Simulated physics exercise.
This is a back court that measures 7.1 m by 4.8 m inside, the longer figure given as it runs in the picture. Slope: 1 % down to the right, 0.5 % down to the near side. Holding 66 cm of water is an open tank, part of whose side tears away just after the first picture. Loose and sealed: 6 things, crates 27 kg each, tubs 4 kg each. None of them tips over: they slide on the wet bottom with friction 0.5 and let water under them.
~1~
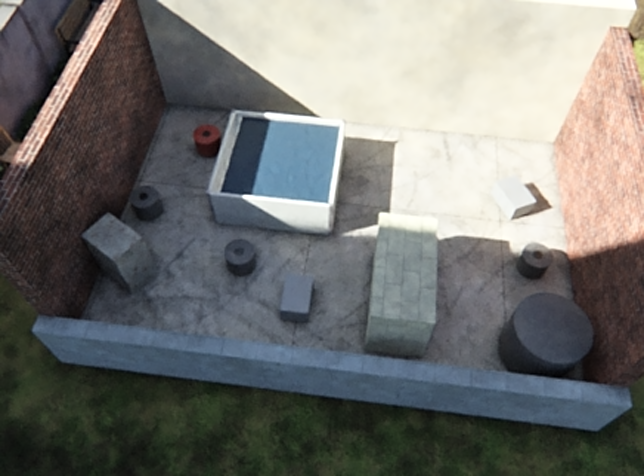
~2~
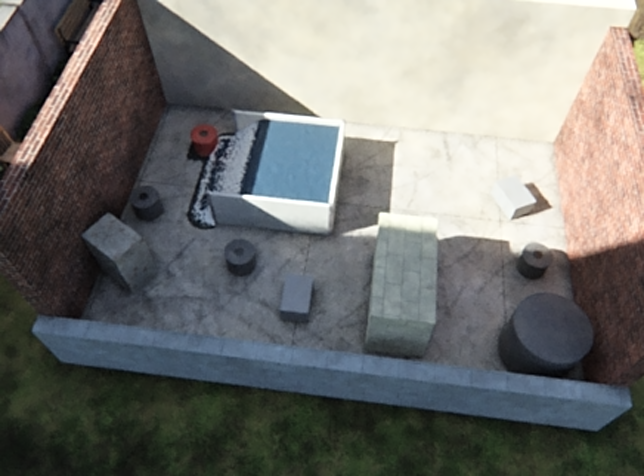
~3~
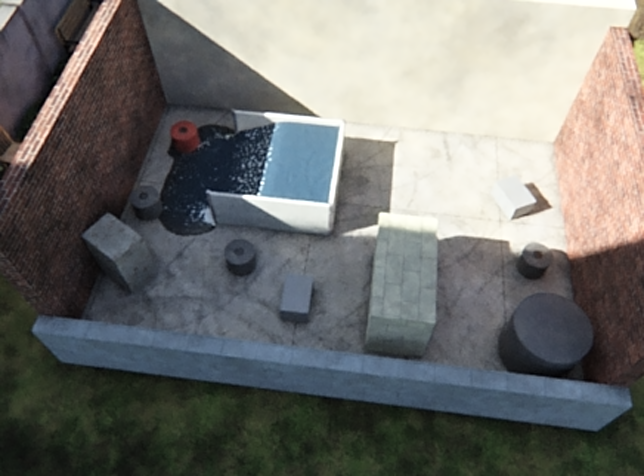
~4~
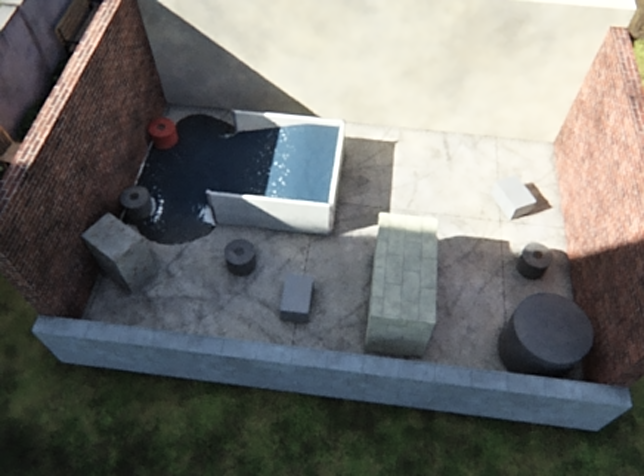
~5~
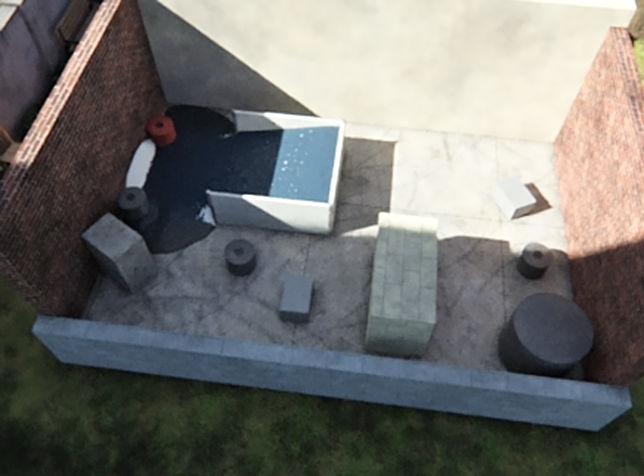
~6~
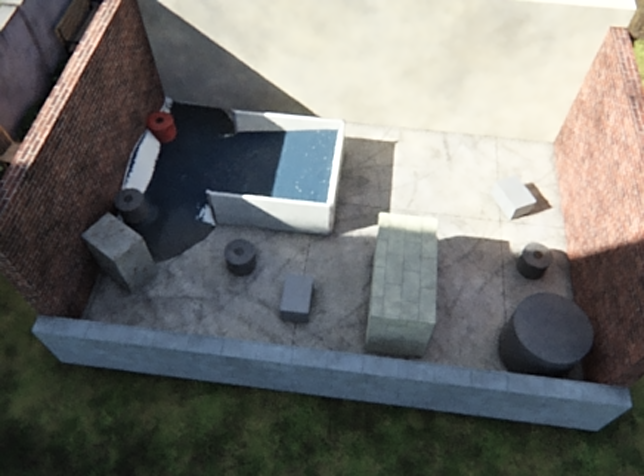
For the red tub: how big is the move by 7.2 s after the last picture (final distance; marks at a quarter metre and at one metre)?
It is set to wind up a long distance off.
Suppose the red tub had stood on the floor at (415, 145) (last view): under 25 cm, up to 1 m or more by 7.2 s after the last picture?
What happens is that it covers a big distance.
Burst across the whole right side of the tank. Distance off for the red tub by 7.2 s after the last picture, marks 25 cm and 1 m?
Afterwards the red tub stays almost motionless.
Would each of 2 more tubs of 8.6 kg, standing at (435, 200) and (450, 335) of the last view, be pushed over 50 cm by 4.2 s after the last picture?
Below the mark, below the mark.
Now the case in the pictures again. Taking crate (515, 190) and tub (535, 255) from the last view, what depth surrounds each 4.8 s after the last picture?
Roughly 7 and 4 cm.
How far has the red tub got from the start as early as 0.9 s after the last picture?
Shift: About 100 cm.
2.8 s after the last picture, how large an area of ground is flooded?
The covered patch comes to about 23 m2.
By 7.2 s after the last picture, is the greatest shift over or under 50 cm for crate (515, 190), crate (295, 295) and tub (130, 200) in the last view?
The first never reached the threshold, the second topped the threshold, and the third topped the threshold.
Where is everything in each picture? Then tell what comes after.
The red tub at (206, 134) rests on the ground; 3.1 m2 under water; 0 of 6 have shifted, in the first picture.
The red tub at (204, 134), on the bottom, 4 cm from its start; water covers 4.0 m2; 0 of 6 have shifted, in the second picture.
The red tub at (183, 130) rests on the ground, 40 cm from its start; water covers 5.2 m2; 1 of 6 have shifted, in the third picture.
The red tub at (161, 127), on the bottom, 79 cm from its start; 6.5 m2 under water; 2 of 6 have shifted, in the fourth picture.
The red tub at (160, 125) floats, 83 cm from its start; 7.5 m2 under water; 2 of 6 have shifted, in the fifth picture.
The red tub at (160, 121) floats, 83 cm from its start; water covers 7.8 m2; 2 of 6 have shifted, in the sixth picture.
Then, 0.9 s after the last picture the red tub is near (188, 86), 0.9 m from its start, afloat; 2 afloat.
Then, 2.8 s after the last picture the red tub is near (481, 132), 4.7 m from its start, afloat; 3 afloat.
Then, 4.8 s after the last picture the red tub is near (556, 185), 5.8 m from its start, afloat; 2 afloat.
Then, 7.2 s after the last picture the red tub is near (504, 292), 5.5 m from its start, afloat; 4 afloat.
